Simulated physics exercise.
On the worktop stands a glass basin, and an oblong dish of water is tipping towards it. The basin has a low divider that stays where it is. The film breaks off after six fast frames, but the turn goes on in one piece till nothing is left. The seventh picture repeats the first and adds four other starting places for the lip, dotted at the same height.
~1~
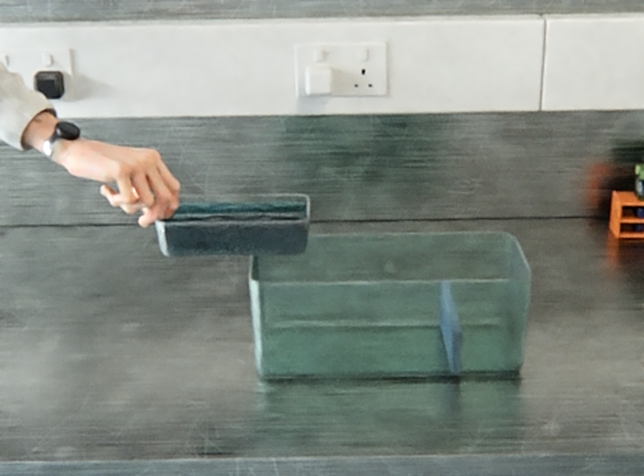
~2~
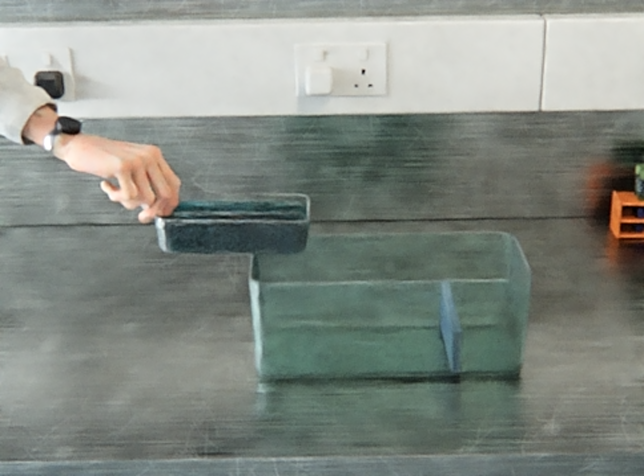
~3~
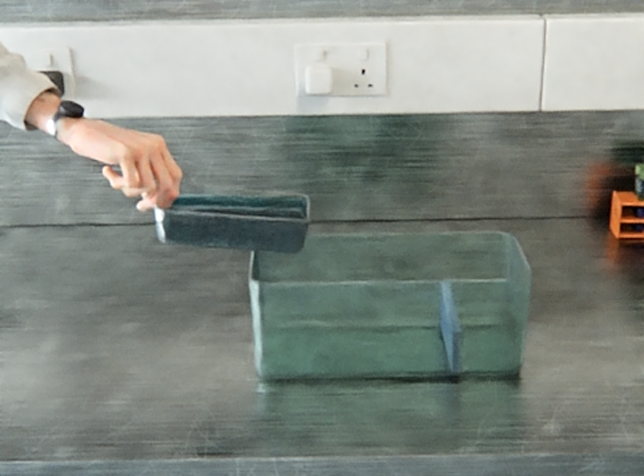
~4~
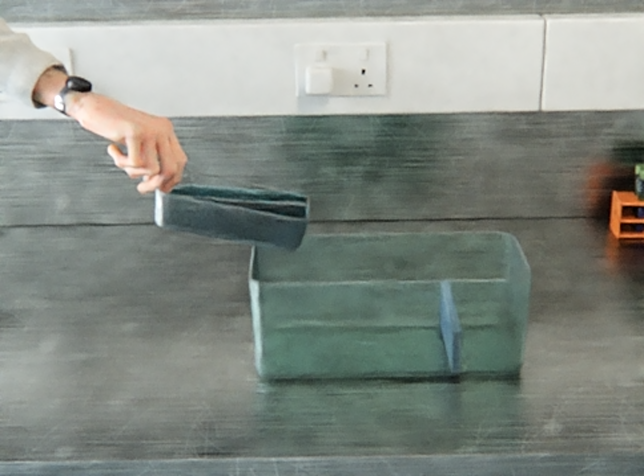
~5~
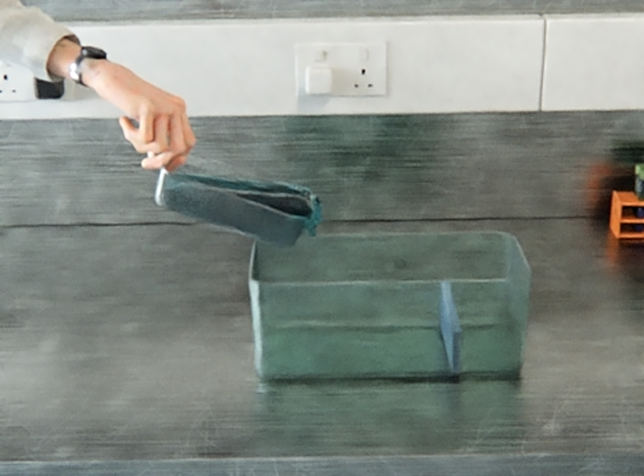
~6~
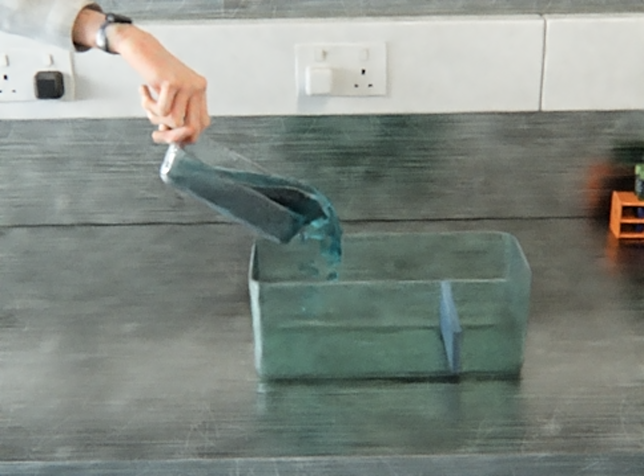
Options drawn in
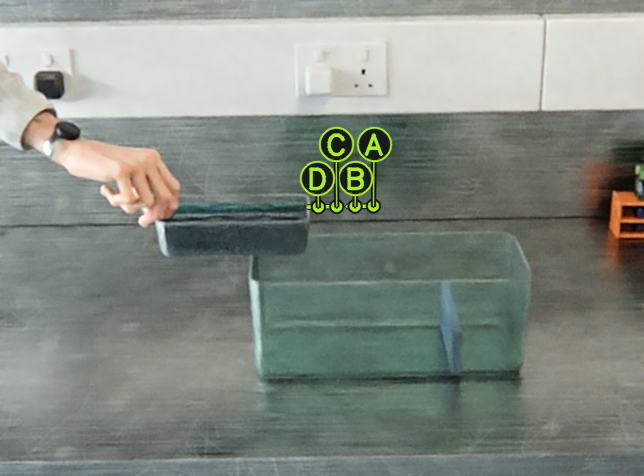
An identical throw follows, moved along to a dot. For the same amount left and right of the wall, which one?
A.
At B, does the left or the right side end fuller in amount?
More ends on the left.
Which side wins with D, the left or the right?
More ends on the left.
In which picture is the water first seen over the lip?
Picture 4.
In lime, A at (373, 206); B at (355, 206); C at (336, 206); D at (318, 206).
If A is chosen, about 44 % ends left of the wall and 53 % right of it; 3 % is lost outside.
If B is chosen, about 82 % ends left of the wall and 16 % right of it.
If C is chosen, about 95 % ends left of the wall and 2 % right of it; 3 % is lost outside.
If D is chosen, about 95 % ends left of the wall and 3 % right of it.
